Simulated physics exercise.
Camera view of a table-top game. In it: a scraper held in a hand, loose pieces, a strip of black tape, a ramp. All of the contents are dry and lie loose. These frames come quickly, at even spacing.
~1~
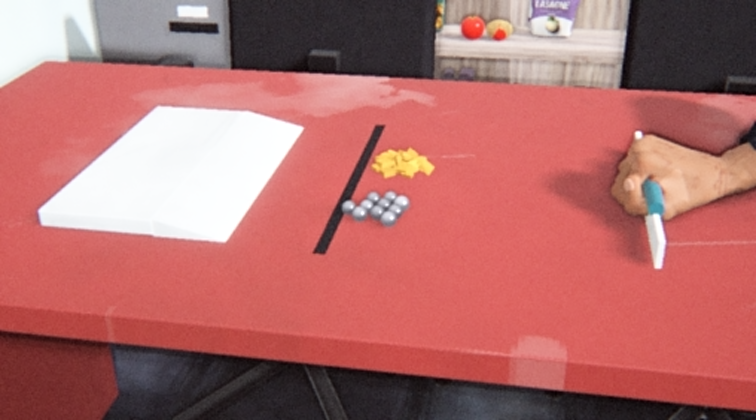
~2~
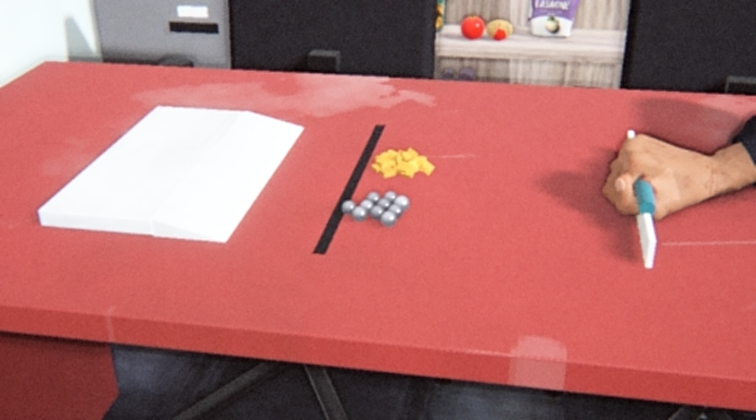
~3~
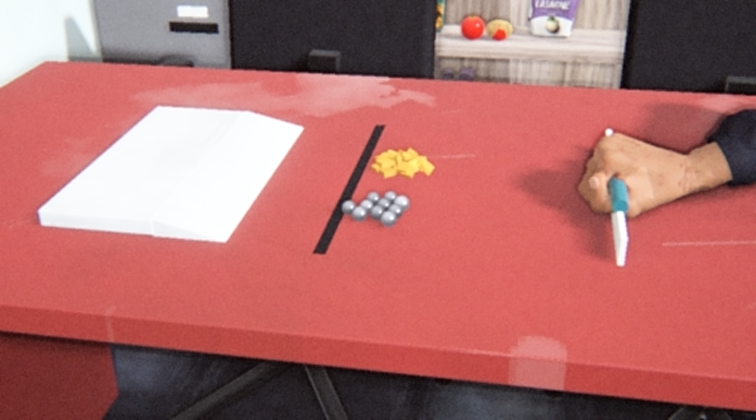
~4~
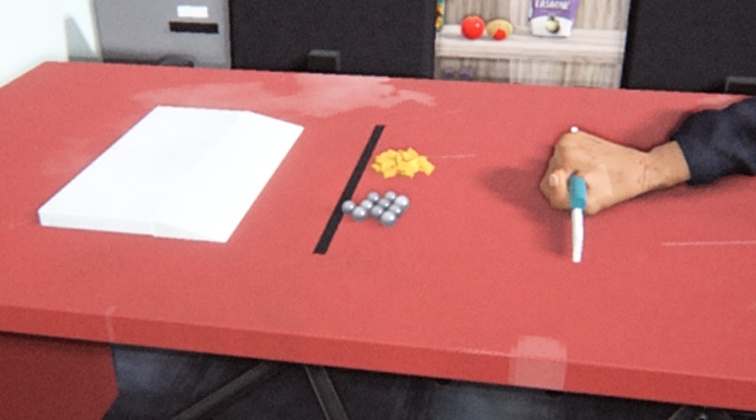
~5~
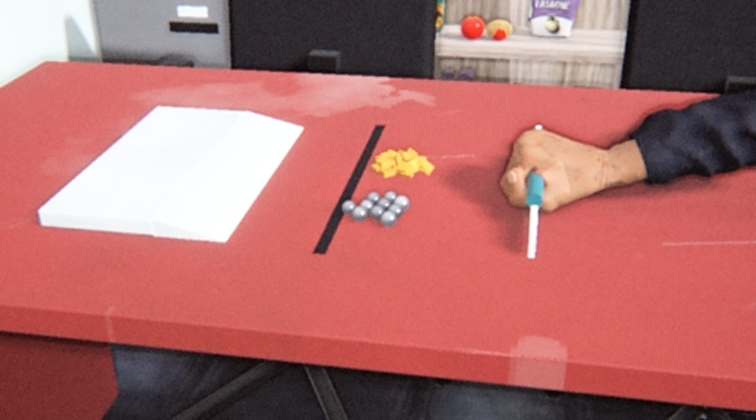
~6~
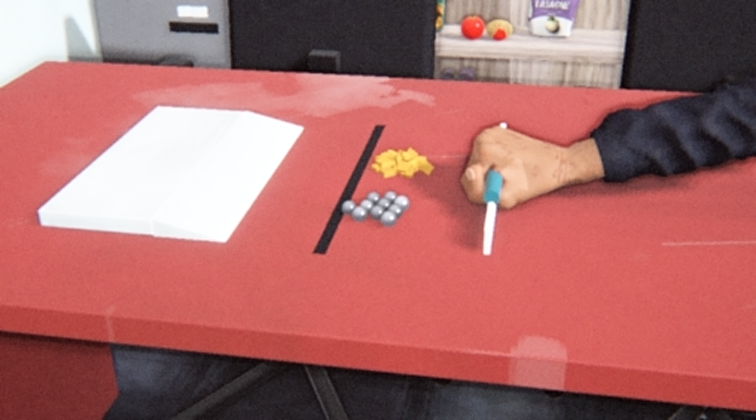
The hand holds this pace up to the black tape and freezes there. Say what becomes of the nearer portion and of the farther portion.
At the end, the nearer portion will succeed in part at least; the farther portion will fail to get any pieces up.
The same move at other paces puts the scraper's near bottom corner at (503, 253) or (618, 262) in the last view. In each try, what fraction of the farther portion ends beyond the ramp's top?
Lab note: Try 1 0 in a hundred, try 2 0 in a hundred.
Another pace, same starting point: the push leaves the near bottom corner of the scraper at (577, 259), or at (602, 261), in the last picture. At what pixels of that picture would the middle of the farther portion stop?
Try 1: (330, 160); try 2: (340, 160).
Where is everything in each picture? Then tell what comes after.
The first frame shows scraper at (658, 244), at rest; black tape at (379, 130); top of the ramp at (159, 212); nearer portion at (384, 205), a few steel balls; farther portion at (405, 161), a few small crackers.
The second frame shows scraper at (649, 244); farther portion at (405, 161).
The third frame shows scraper at (621, 242); nearer portion at (384, 205).
The fourth frame shows scraper at (578, 238); farther portion at (405, 161).
The fifth frame shows scraper at (533, 235); nearer portion at (384, 205).
The sixth frame shows scraper at (488, 231); black tape at (379, 130); top of the ramp at (159, 212); nearer portion at (384, 205); farther portion at (405, 161).
Then, 0.13 s past the last view, scraper still moving, near (410, 164); nearer portion all short of the ramp; farther portion all short of the ramp.
Then, 0.28 s past the last view, scraper stopped at the black tape; nearer portion a small part on the ramp, nearly all short of the ramp; farther portion all short of the ramp.
Then, 0.56 s past the last view, scraper stopped at the black tape; nearer portion about two thirds past the top, about a third on the ramp; farther portion a small part on the ramp, nearly all short of the ramp.
Finally, scraper stopped at the black tape; nearer portion nearly all past the top, a small part short of the ramp; farther portion none past the top, a small part on the ramp, nearly all short of the ramp.
